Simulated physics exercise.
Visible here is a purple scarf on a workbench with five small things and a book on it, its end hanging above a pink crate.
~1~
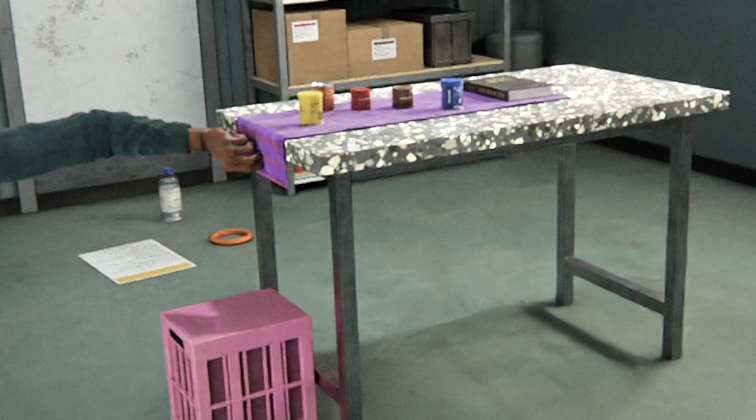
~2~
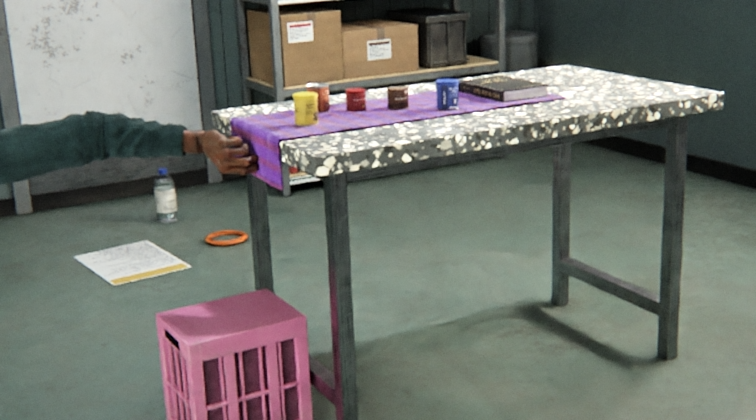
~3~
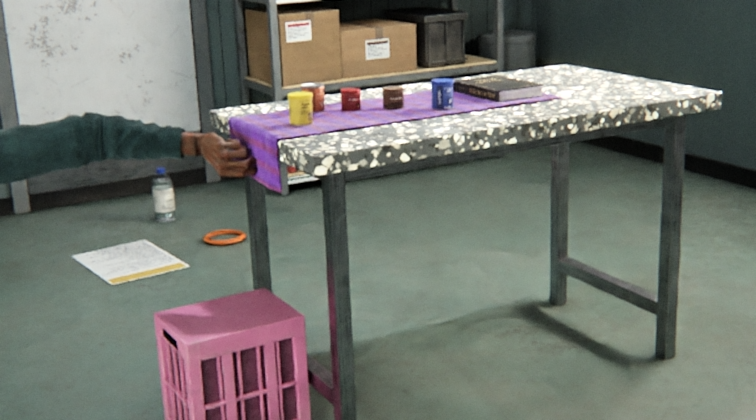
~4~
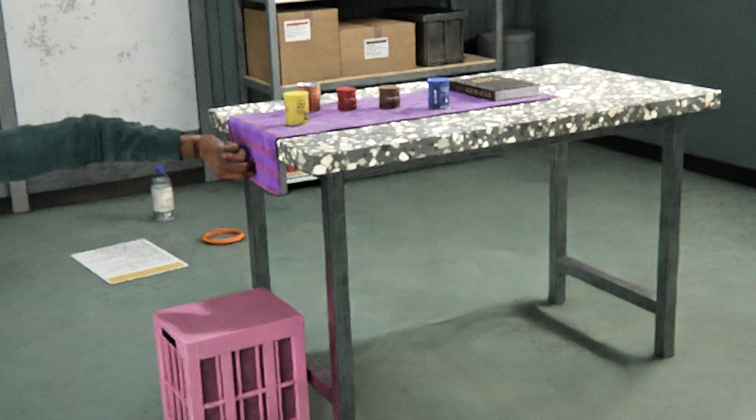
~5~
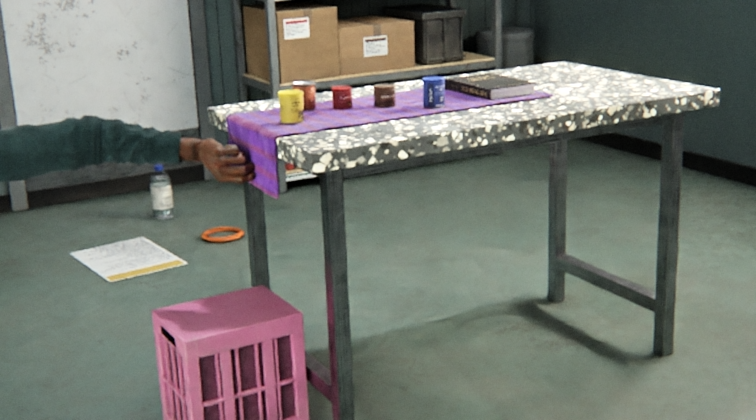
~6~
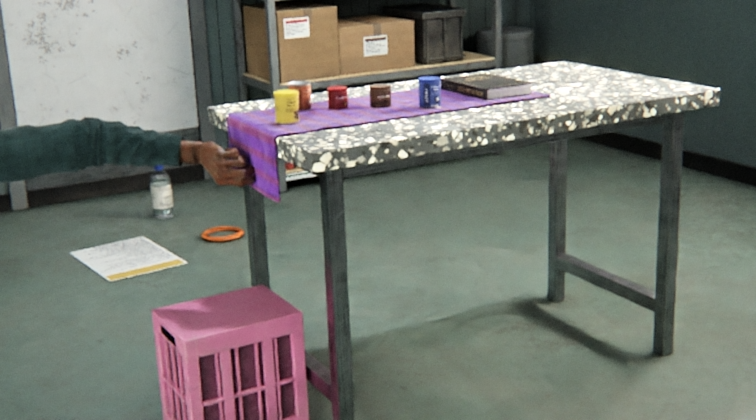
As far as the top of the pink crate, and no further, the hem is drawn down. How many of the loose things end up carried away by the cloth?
The count that falls away is going to be three.
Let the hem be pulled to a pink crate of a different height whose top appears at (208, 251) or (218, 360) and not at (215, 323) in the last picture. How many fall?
Counting them gives 1 and 4.
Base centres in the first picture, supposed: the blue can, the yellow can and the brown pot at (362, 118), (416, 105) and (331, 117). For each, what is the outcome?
Outcome: The blue can is gone, the yellow can is still in place, the brown pot is gone.
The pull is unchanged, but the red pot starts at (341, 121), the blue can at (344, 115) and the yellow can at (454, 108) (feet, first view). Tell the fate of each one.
As for the red pot, it goes off; the blue can goes off; the yellow can stays aboard.
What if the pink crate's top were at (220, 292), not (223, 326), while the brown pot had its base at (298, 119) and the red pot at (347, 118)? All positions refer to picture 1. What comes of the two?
So the brown pot leaves, and the red pot leaves.
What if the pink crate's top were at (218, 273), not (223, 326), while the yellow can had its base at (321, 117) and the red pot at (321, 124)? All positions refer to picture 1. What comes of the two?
The yellow can ends up off the top and the red pot ends up off the top.
Soon after, hem near (255, 219); all still up.
Then, hem near (256, 247); yellow can gone.
Further on, hem near (258, 281); yellow can and orange can gone.
At rest, hem on the crate; yellow can, orange can and red pot gone. It carries off three.
